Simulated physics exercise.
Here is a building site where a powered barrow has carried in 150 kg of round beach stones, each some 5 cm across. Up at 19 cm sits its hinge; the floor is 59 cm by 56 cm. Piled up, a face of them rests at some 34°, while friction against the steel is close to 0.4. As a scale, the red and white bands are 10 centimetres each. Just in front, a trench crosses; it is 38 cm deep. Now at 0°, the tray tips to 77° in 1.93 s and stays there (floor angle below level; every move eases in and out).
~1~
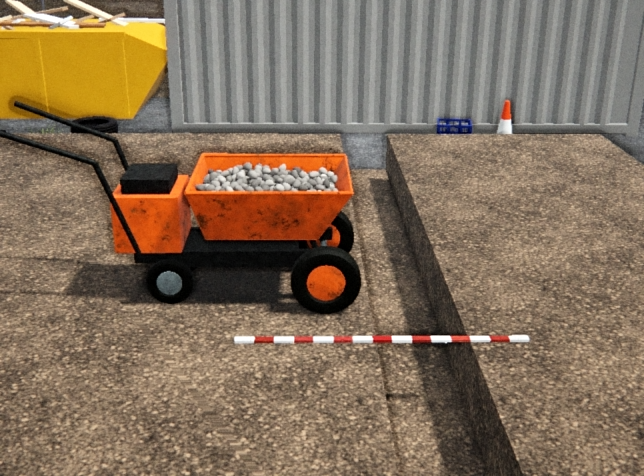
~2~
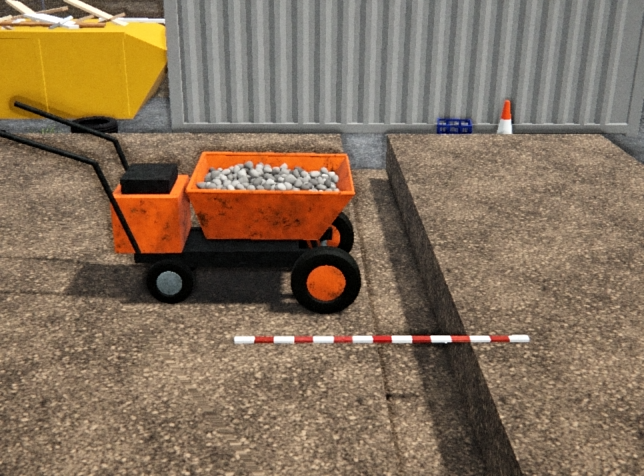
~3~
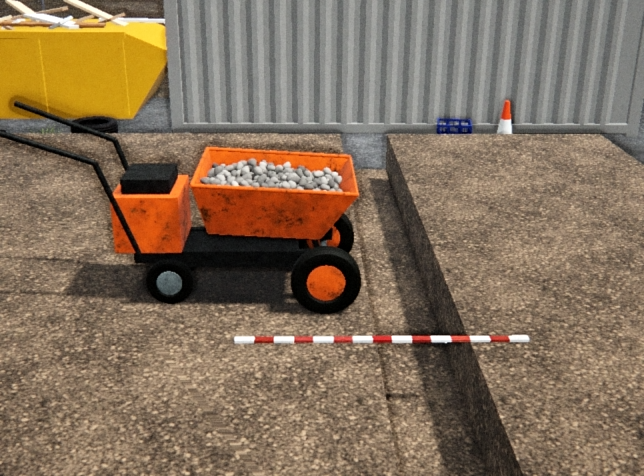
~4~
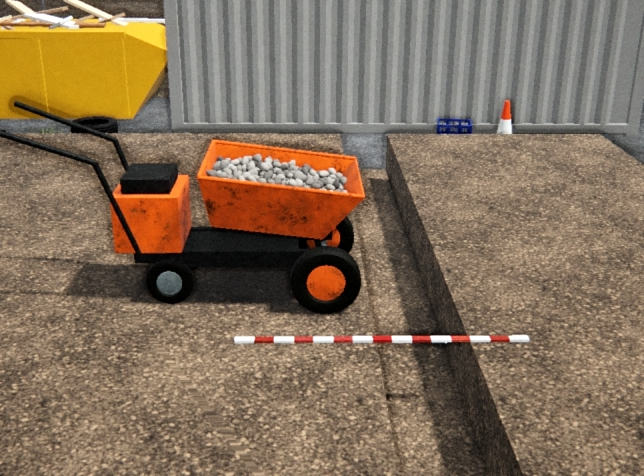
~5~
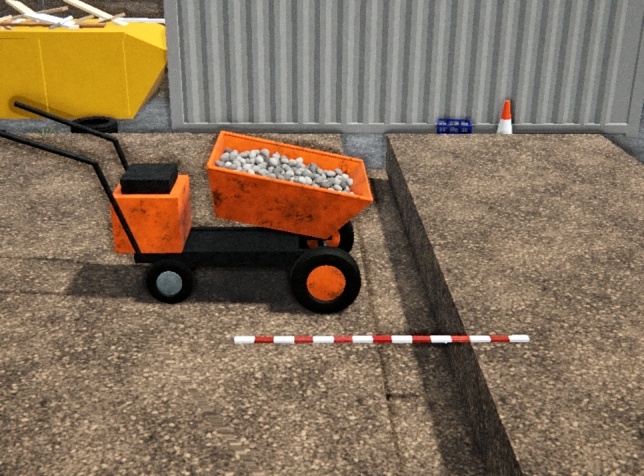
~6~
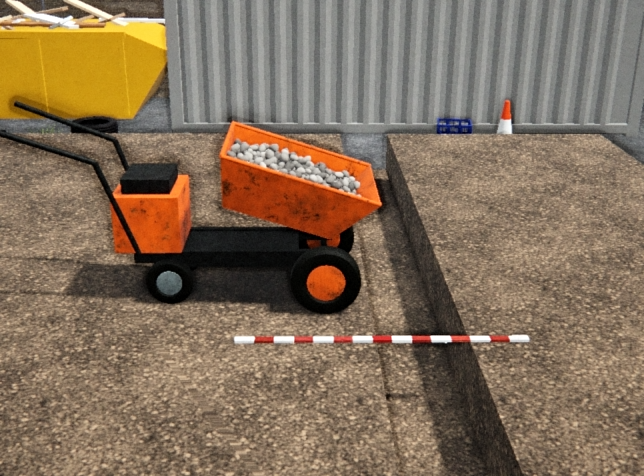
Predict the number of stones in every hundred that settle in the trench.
Close to 61 in a hundred.
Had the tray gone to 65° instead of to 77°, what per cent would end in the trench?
Roughly 65 percent.
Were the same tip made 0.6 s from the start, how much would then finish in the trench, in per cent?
In that case some 35 per cent.
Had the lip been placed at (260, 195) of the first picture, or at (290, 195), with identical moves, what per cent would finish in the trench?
About 85 per cent first, then about 100 per cent.
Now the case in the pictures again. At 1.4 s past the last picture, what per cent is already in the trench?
By that point it's something like 35 in a hundred.
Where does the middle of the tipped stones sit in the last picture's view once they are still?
The resting stones are centred at roughly (435, 329).
Then, 0.9 s after the last picture the floor is at 65°, 91 % in the tray, 8 % in the trench, 1 % past the trench; the foremost stones are at (464, 284).
Then, 1.4 s after the last picture the floor is at 77°, 27 % in the tray, 37 % in the trench, 36 % past the trench; the foremost stones are at (564, 283).
Then, 1.8 s after the last picture the floor is at 77°, 8 % in the tray, 53 % in the trench, 40 % past the trench; the foremost stones are at (606, 278).
Then, 3.7 s after the last picture the floor is at 77°, 0 % in the tray, 61 % in the trench, 39 % past the trench; the foremost stones are at (620, 279).
